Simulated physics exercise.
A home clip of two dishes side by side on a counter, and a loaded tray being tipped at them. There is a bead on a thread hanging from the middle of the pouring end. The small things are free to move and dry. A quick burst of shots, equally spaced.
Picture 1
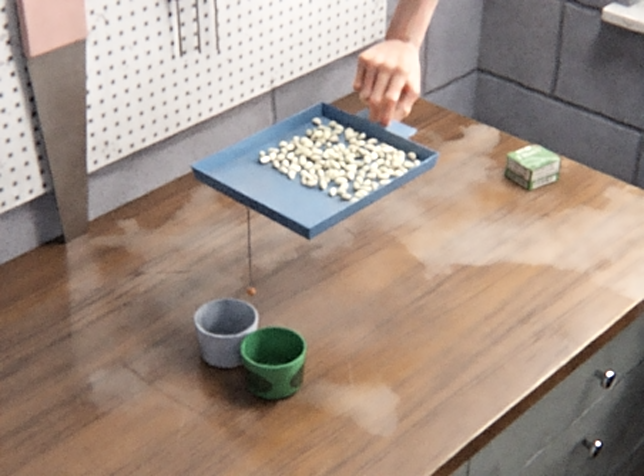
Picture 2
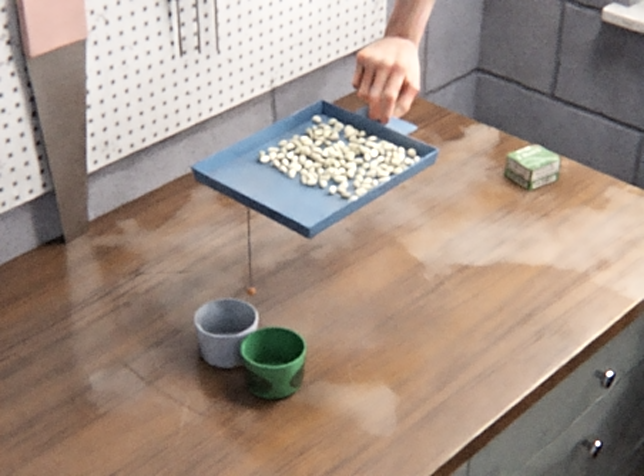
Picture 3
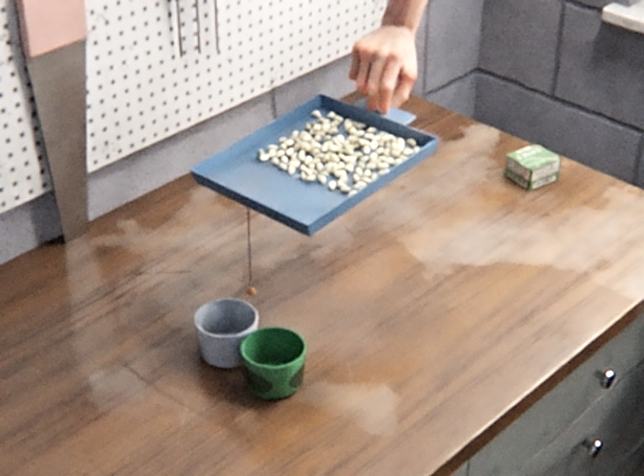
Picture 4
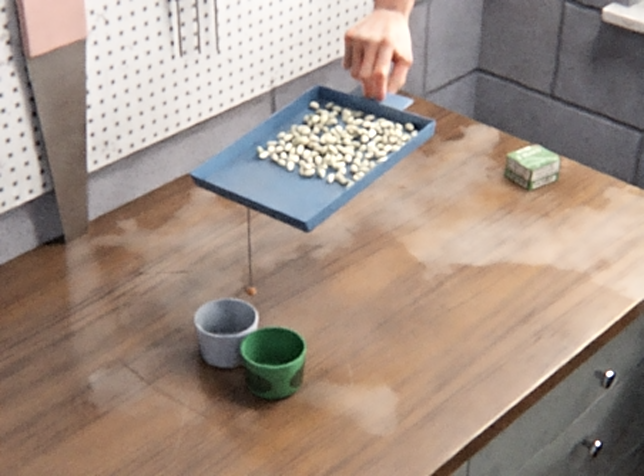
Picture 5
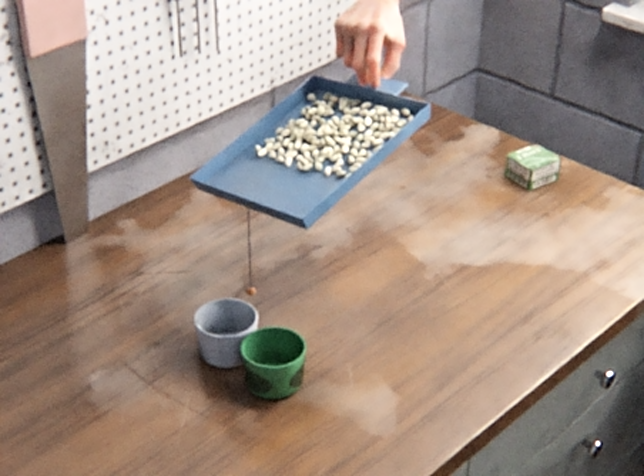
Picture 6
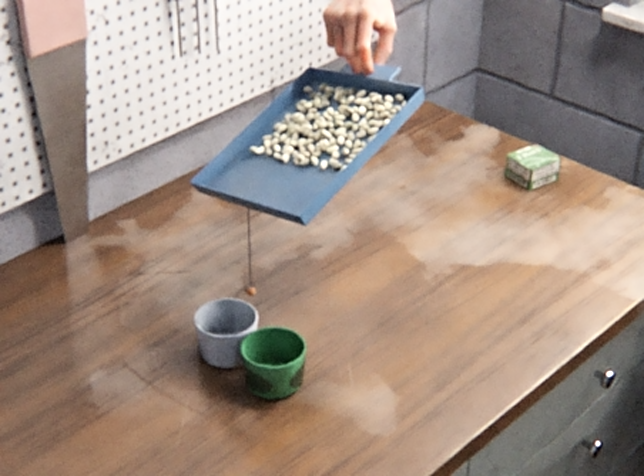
A hand gradually tilts a blue tray of white beans above two small dishes.
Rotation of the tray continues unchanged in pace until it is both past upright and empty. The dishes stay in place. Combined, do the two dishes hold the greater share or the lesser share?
By the end, the dishes are holding not even half of the load, I'd say.
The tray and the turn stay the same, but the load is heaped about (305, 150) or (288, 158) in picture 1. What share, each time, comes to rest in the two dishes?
It would be roughly 0 per cent for the first and roughly 0 per cent for the second.
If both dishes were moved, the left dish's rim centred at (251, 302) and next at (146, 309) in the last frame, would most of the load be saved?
One: Under half. Two: The smaller part.
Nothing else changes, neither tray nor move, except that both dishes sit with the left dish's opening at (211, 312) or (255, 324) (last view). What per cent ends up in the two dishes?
The first gives 0 %, the second 0 %.
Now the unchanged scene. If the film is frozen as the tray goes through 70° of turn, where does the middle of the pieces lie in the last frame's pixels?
The load's middle is around (219, 188).
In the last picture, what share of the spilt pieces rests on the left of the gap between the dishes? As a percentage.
90 %, roughly.
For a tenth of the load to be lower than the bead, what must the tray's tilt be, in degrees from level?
That would be about 75 degrees from level.
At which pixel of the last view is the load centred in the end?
Somewhere around (187, 310) in the last picture.
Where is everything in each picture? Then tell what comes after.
In the first picture, corners of the pouring end near (195, 165) and (309, 225), level; middle of the load near (339, 159), white beans; left dish near (204, 345); right dish near (251, 376); bead on its thread near (251, 292).
In the second picture, corners of the pouring end near (195, 166) and (309, 225), level; middle of the load near (339, 157).
In the third picture, corners of the pouring end near (194, 169) and (308, 222), tipped barely, lowest at the left corner; middle of the load near (339, 151).
In the fourth picture, corners of the pouring end near (193, 173) and (305, 219), tipped a little, lowest at the left corner; middle of the load near (337, 142).
In the fifth picture, corners of the pouring end near (193, 177) and (302, 216), tipped clearly, lowest at the left corner; middle of the load near (334, 134).
In the sixth picture, corners of the pouring end near (193, 181) and (299, 213), tipped clearly, lowest at the left corner; middle of the load near (330, 125); left dish near (204, 345); right dish near (251, 376).
Shortly afterwards, tray tipped steeply; the bulk on the tray; near a quarter in the air.
Next, tray tipped past a quarter turn; a little on the tray; near two thirds outside both; near a quarter in the air.
Some moments later, tray tipped past a quarter turn; only a few in the left dish; all but a few outside both.
In the end, tray tipped past a quarter turn; none at all in the right dish; only a few in the left dish; all but a few outside both.
